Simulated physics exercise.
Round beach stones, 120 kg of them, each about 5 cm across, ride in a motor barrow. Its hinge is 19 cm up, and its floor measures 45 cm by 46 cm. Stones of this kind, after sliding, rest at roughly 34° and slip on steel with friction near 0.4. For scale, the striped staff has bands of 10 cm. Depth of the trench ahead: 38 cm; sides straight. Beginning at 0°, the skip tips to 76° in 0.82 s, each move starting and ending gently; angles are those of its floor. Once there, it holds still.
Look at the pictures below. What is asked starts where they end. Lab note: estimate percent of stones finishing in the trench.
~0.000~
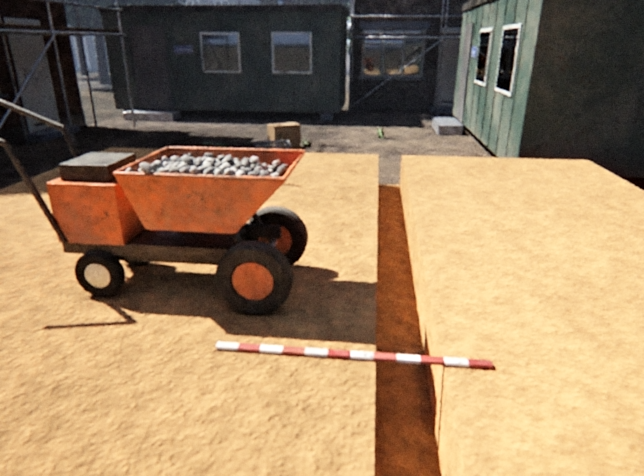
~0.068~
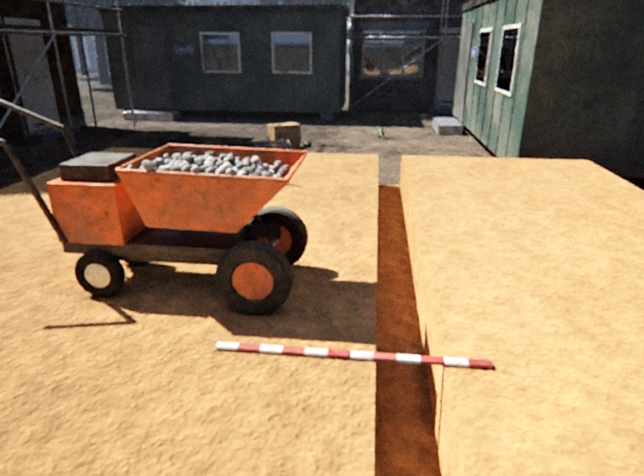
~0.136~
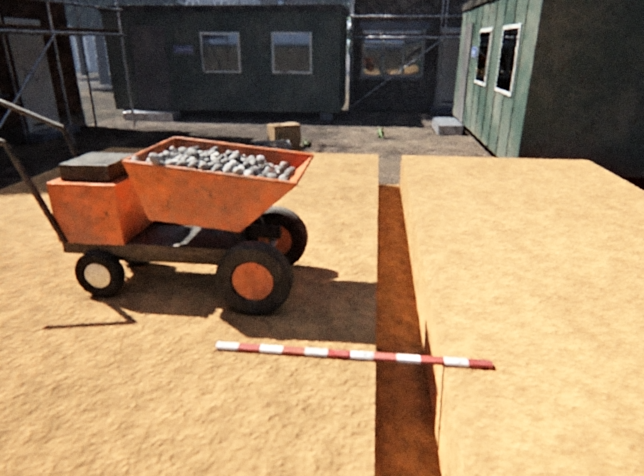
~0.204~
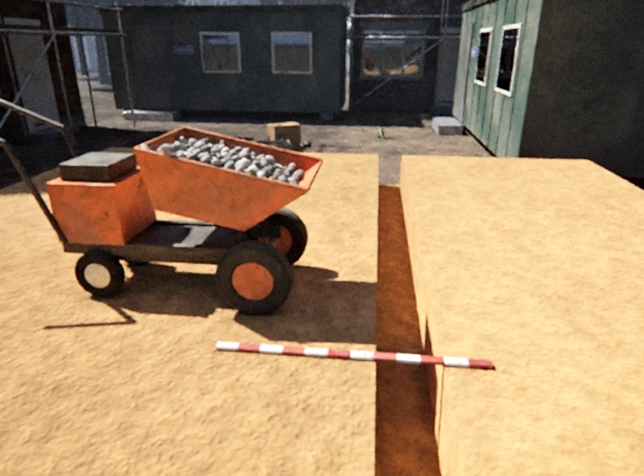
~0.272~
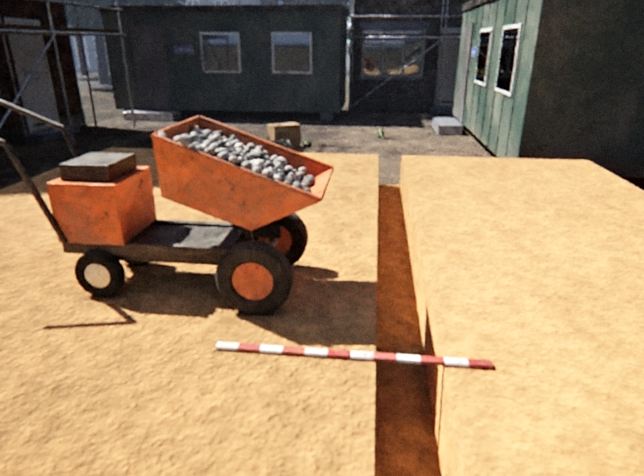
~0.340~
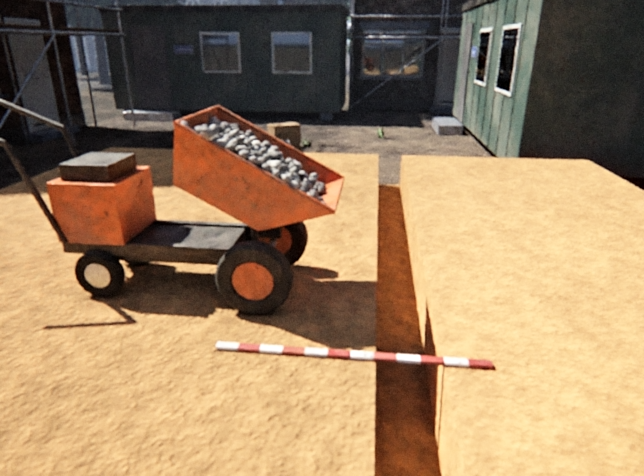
Approx. 90 %.
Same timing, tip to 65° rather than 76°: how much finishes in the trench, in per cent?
Some 80% would finish there.
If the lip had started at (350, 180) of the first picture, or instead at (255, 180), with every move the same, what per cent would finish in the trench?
Result: Close to 15 then close to 80 per cent.
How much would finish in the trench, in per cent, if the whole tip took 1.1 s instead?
Then some 95 per cent would.
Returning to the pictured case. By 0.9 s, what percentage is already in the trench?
About 55%.
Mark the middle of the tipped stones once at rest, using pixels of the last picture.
Look at roughly (404, 337).
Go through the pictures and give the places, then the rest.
In the first picture, the skip is at 0°, its lip at (285, 180); the top of the load is at (218, 162).
In the second picture, the skip is at 1°, its lip at (288, 181); the top of the load is at (214, 160); the stones move at 0.3 m/s on average.
In the third picture, lip at (296, 184), floor tilted 6°, highest stones at (195, 155); the stones move at 0.7 m/s on average.
In the fourth picture, lip at (308, 190), floor tilted 12°, highest stones at (191, 147); the stones move at 0.9 m/s on average.
In the fifth picture, the skip is at 20°, its lip at (321, 200); the top of the load is at (201, 136); the stones move at 1.1 m/s on average.
In the sixth picture, the skip is at 28°, its lip at (335, 212); the top of the load is at (214, 128); the stones move at 1.2 m/s on average.
After 0.6 s the floor is at 65°; 100 % in the skip; the foremost stones are at (374, 248).
After 0.9 s the floor is at 76°; 39 % in the skip, 1 % short of the trench, 57 % in the trench, 3 % past the trench; the foremost stones are at (446, 289).
After 1.3 s the floor is at 76°; 3 % in the skip, 1 % short of the trench, 87 % in the trench, 10 % past the trench; the foremost stones are at (567, 309).
After 3.2 s the floor is at 76°; 0 % in the skip, 90 % in the trench, 10 % past the trench; the foremost stones are past the picture's edge.
